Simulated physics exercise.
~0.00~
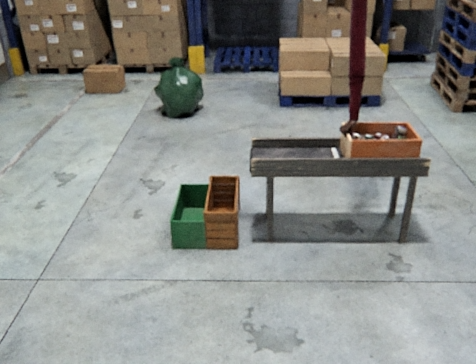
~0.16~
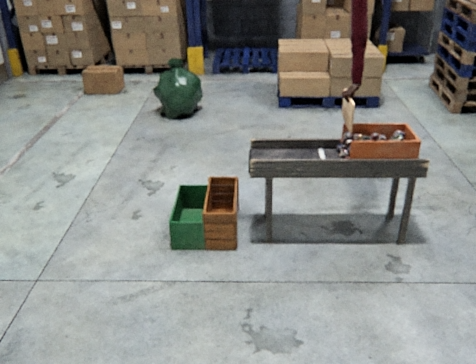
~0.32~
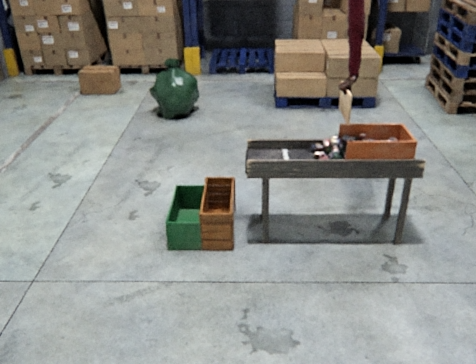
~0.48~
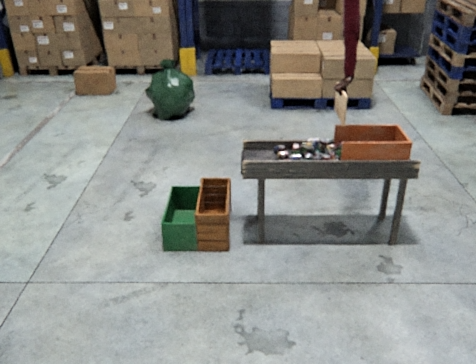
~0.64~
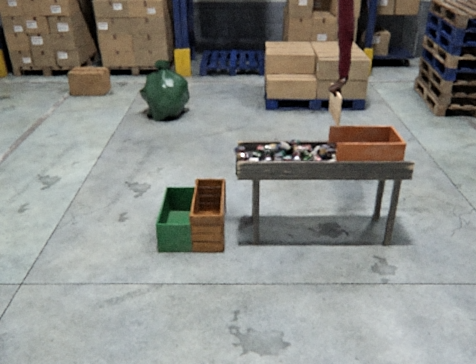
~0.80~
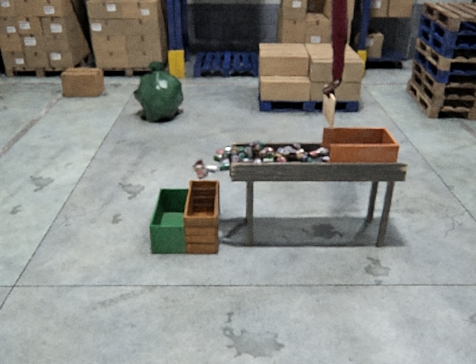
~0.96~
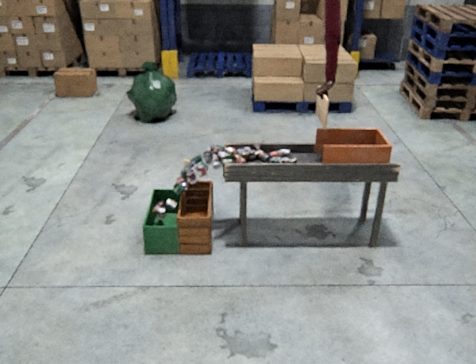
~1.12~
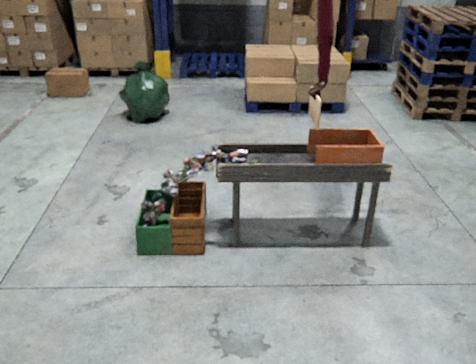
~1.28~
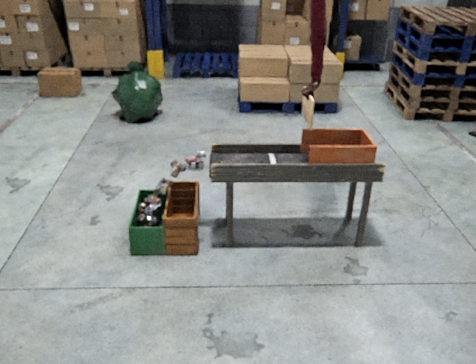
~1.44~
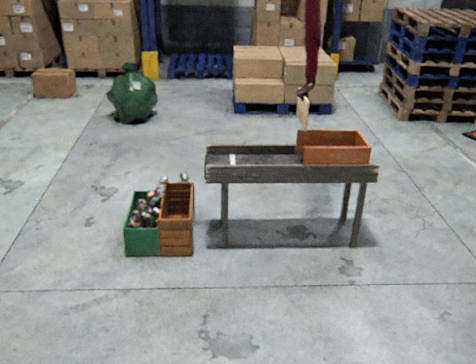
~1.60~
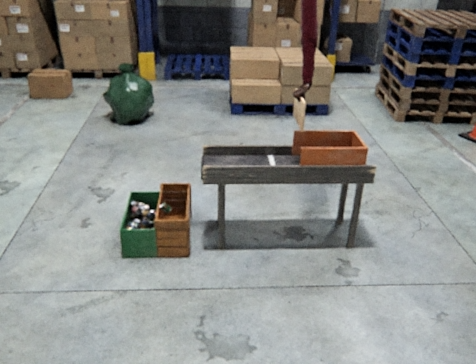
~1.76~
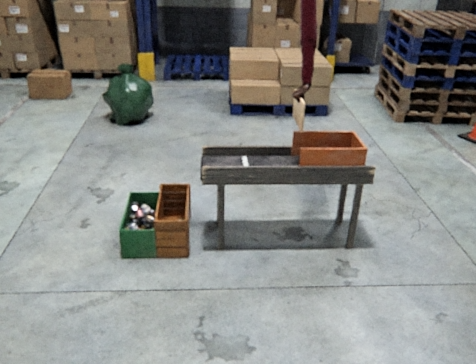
The clip opens in a warehouse, where an orange pen of small cans sits on the right end of a dark raised belt, with a green tub and a wooden tub on the floor to the left. A pale gate hanging from a dark red arm lifts at the pen's left side, and the cans begin spilling out. They spread along the belt and travel left in a loose stream. Reaching the end, they tumble off, passing over the nearer wooden tub and dropping mostly into the green one. The belt empties as the last cans fall, leaving a pile in the green tub.
